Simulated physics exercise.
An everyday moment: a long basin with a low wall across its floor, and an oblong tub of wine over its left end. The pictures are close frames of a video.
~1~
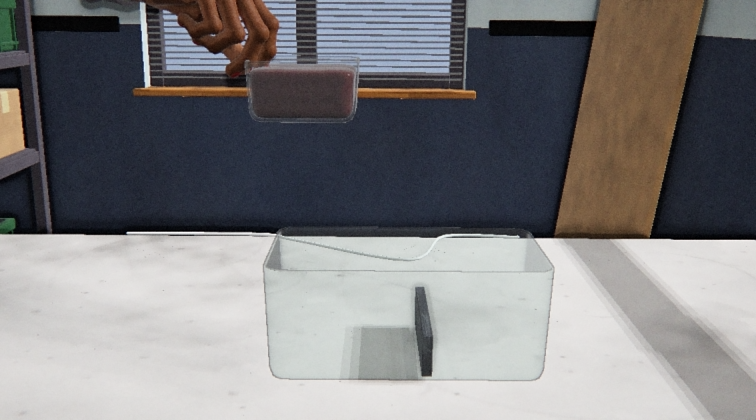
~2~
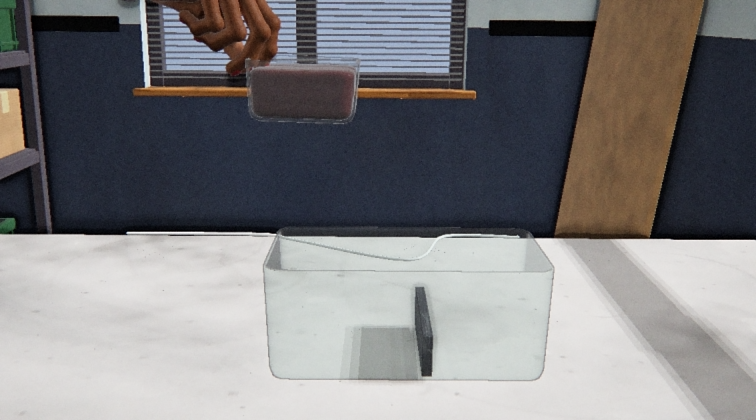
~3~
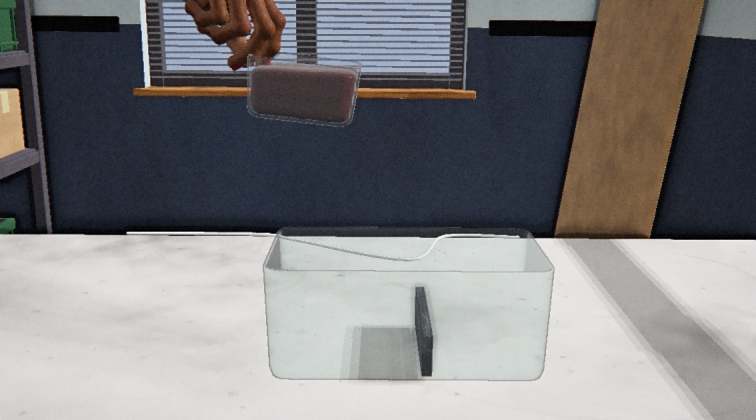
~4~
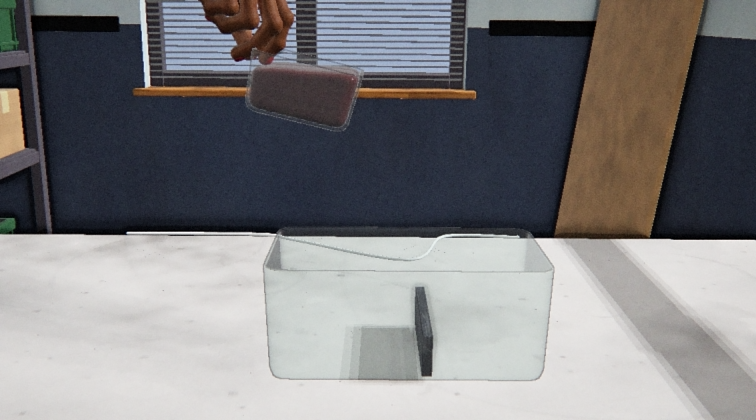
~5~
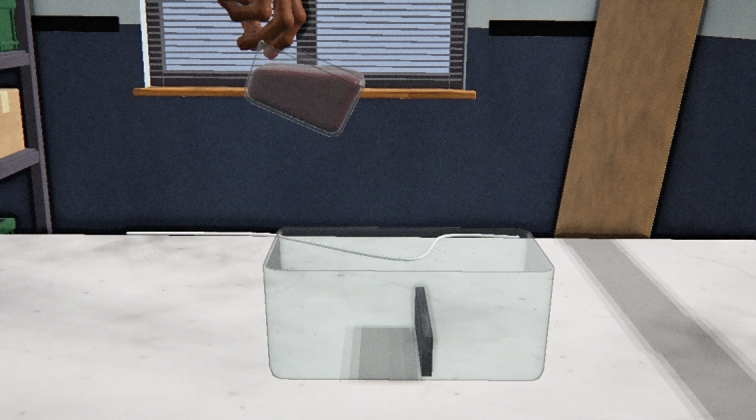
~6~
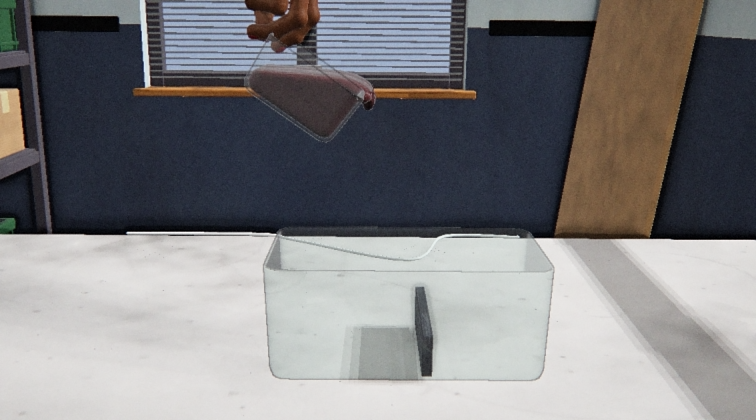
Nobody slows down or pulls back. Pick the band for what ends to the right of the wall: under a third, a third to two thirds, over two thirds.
The share right of the wall is between a third and two thirds.
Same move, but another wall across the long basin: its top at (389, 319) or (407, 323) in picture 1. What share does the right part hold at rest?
First some 75, then 65 per cent.
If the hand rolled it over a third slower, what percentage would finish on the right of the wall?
About 60 per cent.
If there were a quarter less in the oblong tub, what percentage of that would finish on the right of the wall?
Close to 20 per cent.
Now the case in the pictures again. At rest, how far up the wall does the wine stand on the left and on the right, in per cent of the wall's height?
Left about 20, right about 30.
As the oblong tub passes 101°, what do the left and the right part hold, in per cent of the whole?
Some 15 per cent left and 30 right.
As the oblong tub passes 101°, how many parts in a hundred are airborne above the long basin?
Close to 45 per cent.
A moment on, the oblong tub is tipped right over and 12 per cent is still to pour, 13 is left of the wall and 29 right of it.
Next, the oblong tub is tipped right over and 0 per cent is still to pour, 47 is left of the wall and 48 right of it.
Then the oblong tub is tipped right over and 0 per cent is still to pour, 51 is left of the wall and 47 right of it.
Later the oblong tub is tipped right over and 0 per cent is still to pour, 51 is left of the wall and 47 right of it.
Finally, 51 per cent lies left of the wall, 47 right of it and 1 outside.
